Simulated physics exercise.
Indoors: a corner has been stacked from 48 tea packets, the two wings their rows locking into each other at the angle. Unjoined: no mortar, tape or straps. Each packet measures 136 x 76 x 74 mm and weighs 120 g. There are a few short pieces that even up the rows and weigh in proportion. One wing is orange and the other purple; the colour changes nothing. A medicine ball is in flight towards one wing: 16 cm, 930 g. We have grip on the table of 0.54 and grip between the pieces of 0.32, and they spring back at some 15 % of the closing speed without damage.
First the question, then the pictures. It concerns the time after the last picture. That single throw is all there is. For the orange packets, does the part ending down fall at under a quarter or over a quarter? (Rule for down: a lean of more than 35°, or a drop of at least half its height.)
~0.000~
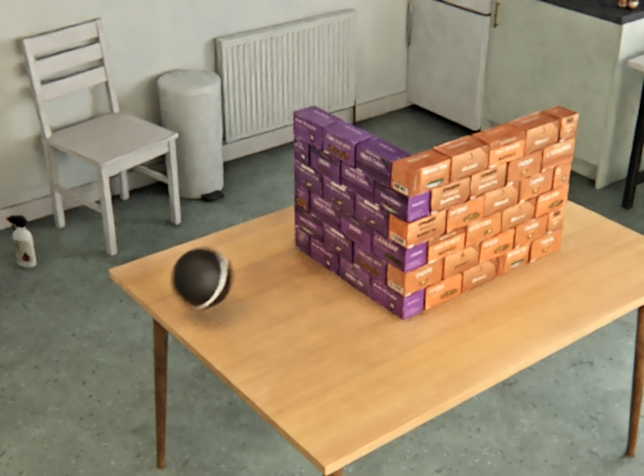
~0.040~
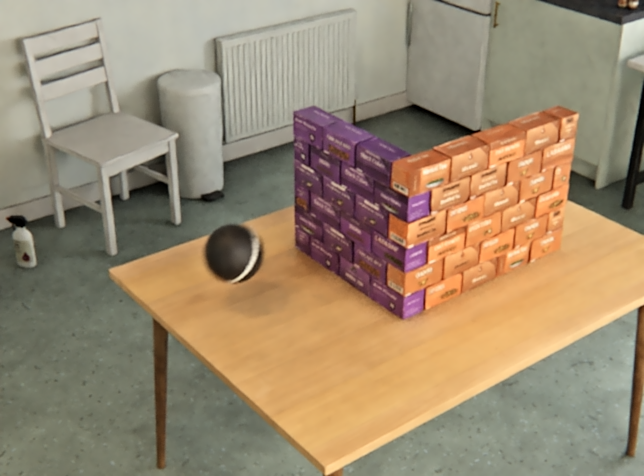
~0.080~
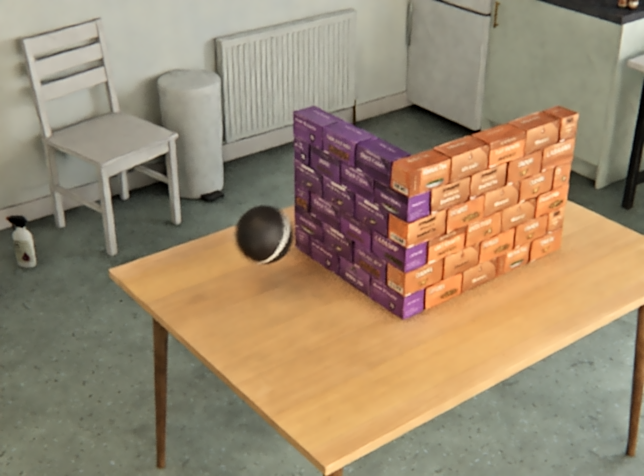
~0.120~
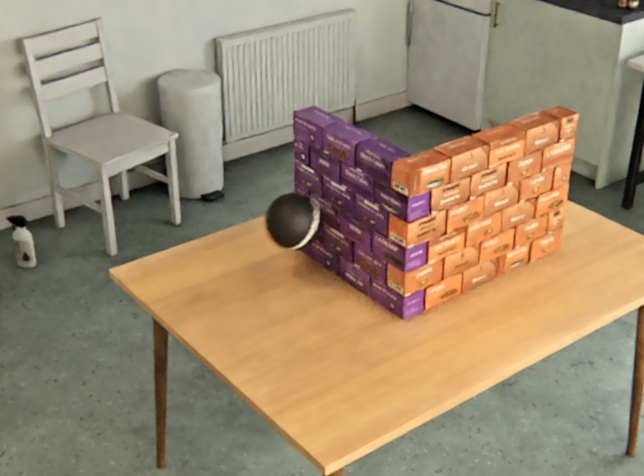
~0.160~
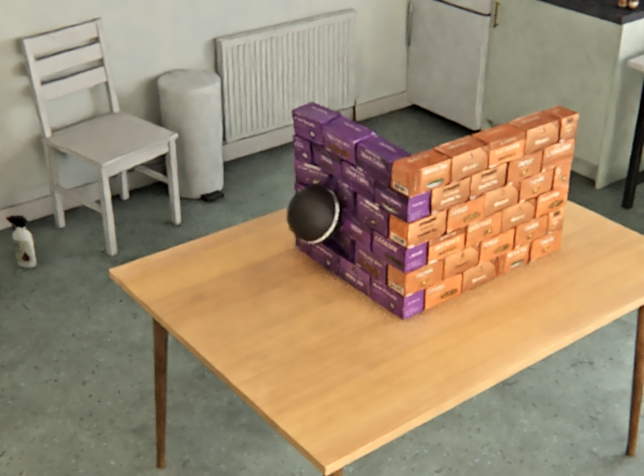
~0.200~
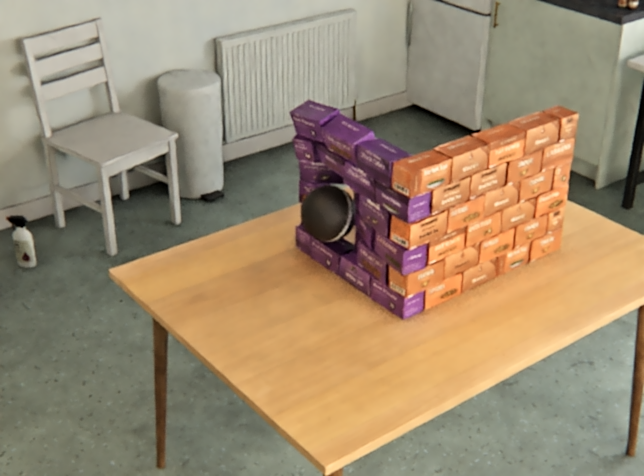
It falls at fewer than one in four.
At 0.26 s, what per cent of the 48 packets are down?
0 per cent.
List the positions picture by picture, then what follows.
In the first picture (pixels give the middle of a visible side), ball (202, 278) 33 cm from contact, 2.8 m/s; top orange packet (431, 178); top purple packet (372, 165); none has stirred.
The second picture shows ball (234, 254) 23 cm from contact, 2.6 m/s; top orange packet (431, 178).
The third picture shows ball (264, 235) 13 cm from contact, 2.6 m/s; top orange packet (431, 178).
The fourth picture shows ball (294, 221) 25 mm from contact, 2.5 m/s; top orange packet (431, 178).
The fifth picture shows ball (315, 215) after contact, 1.4 m/s; top orange packet (431, 179); steepest lean 8°, the packet at (339, 145); movement in 10 of them.
The sixth picture shows ball (329, 213) after contact, 1.4 m/s; top orange packet (432, 179); top purple packet (373, 166); steepest lean 20°, the packet at (339, 148); movement in 17 of them.
After 0.26 s, ball still moving; none of the 27 orange packets down (1 of 48 in all colours); top orange packet unmoved; top purple packet 7 mm from its place.
After 0.38 s, ball still moving; none of the 27 orange packets down (9 of 48 in all colours); top orange packet unmoved; top purple packet 13 mm from its place.
After 0.54 s, ball still moving; none of the 27 orange packets down (10 of 48 in all colours); top orange packet unmoved; top purple packet 6 mm from its place.
In the end (1.2 s), ball rolling away; none of the 27 orange packets down (10 of 48 in all colours); top orange packet unmoved; top purple packet 6 mm from its place. That is 0 per cent. From the last view, middles, top orange packet near (422, 174), top purple packet near (385, 162).
